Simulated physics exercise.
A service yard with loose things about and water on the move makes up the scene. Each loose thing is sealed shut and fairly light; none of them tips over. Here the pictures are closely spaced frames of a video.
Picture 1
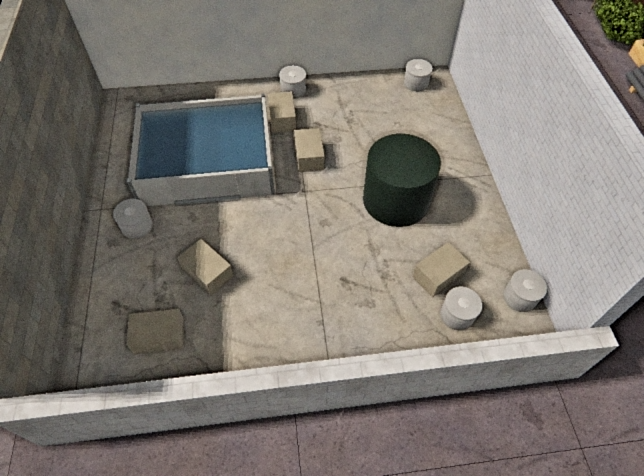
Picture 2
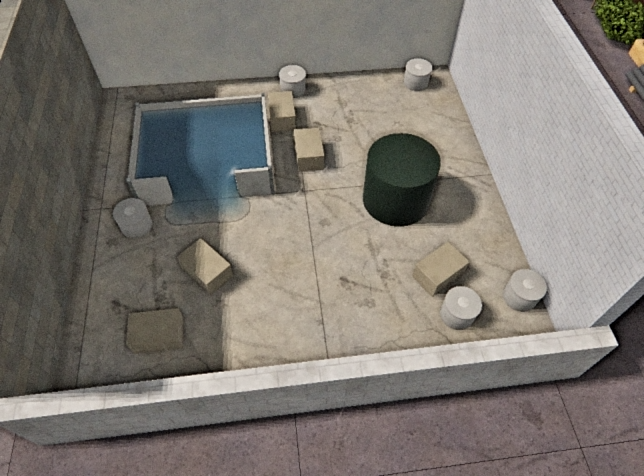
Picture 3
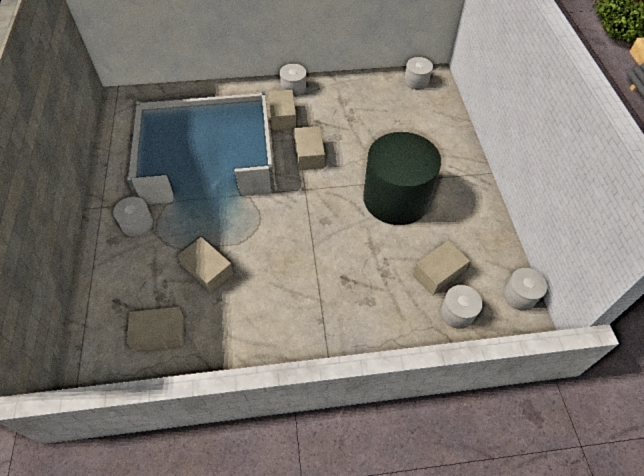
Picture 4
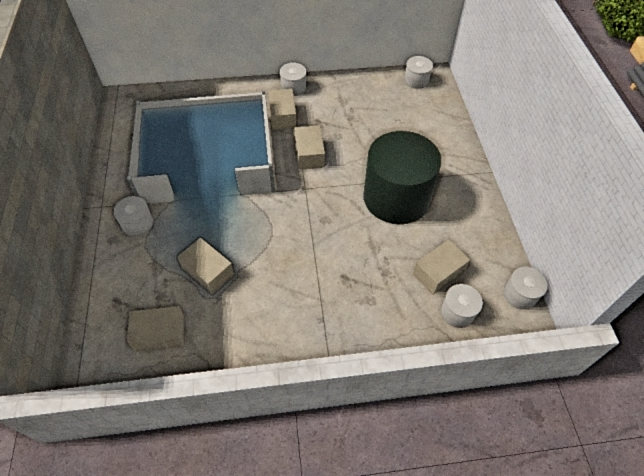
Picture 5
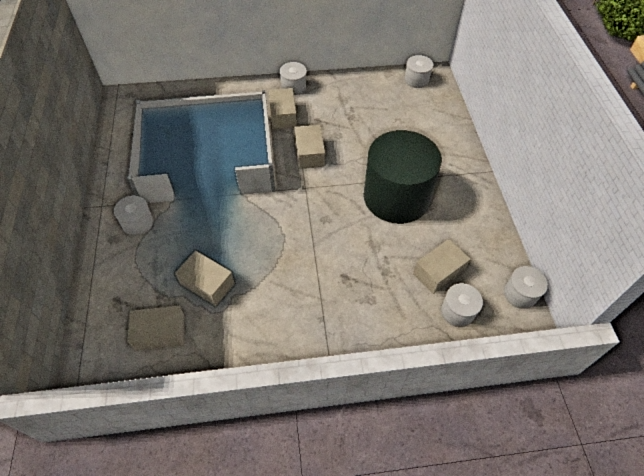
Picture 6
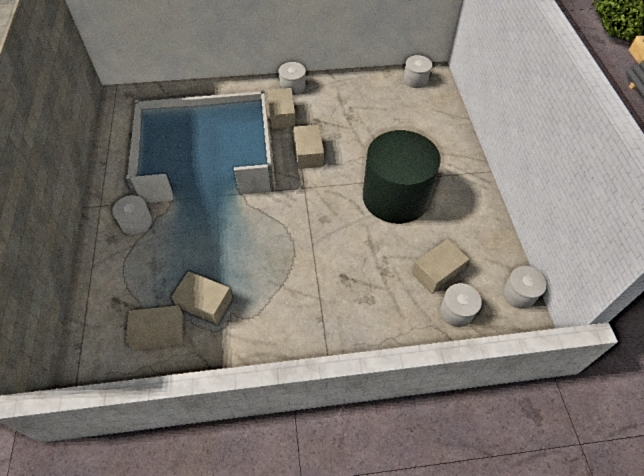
The clip shows a walled yard with crates, pale drums and a dark green cylinder, where water pours through a gap in a pool's front wall, spreads across the floor, and pushes one crate toward another near the front.
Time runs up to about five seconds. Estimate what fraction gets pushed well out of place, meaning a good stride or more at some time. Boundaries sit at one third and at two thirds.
Midway band.
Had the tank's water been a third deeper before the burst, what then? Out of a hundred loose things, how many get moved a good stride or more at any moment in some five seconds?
Close to 50 in a hundred, give or take.
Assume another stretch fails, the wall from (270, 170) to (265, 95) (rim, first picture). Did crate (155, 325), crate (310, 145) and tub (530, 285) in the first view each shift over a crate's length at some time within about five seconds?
In turn: Stayed within it, moved that far, moved that far.
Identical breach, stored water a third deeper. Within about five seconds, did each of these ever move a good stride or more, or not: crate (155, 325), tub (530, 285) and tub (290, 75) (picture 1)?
Object 1: Passed the mark. Object 2: Passed the mark. Object 3: Stayed below the mark.
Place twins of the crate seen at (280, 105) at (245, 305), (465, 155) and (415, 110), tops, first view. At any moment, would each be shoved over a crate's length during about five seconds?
Here's the rundown: Sent far off, never gets far, and finally never gets far.
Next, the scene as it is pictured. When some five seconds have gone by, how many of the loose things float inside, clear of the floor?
In total, 3.
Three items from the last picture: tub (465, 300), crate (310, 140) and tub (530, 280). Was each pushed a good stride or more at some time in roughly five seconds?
The first one traveled far, the second stayed within range and the third traveled far.
A moment on, 1 of 10 are well off their spots; 0 afloat.
Next, 2 of 10 are well off their spots; 2 afloat.
Later, 3 of 10 are well off their spots; 2 afloat.
In the end, 5 of 10 are well off their spots, and 5 have been at some point; 3 afloat.
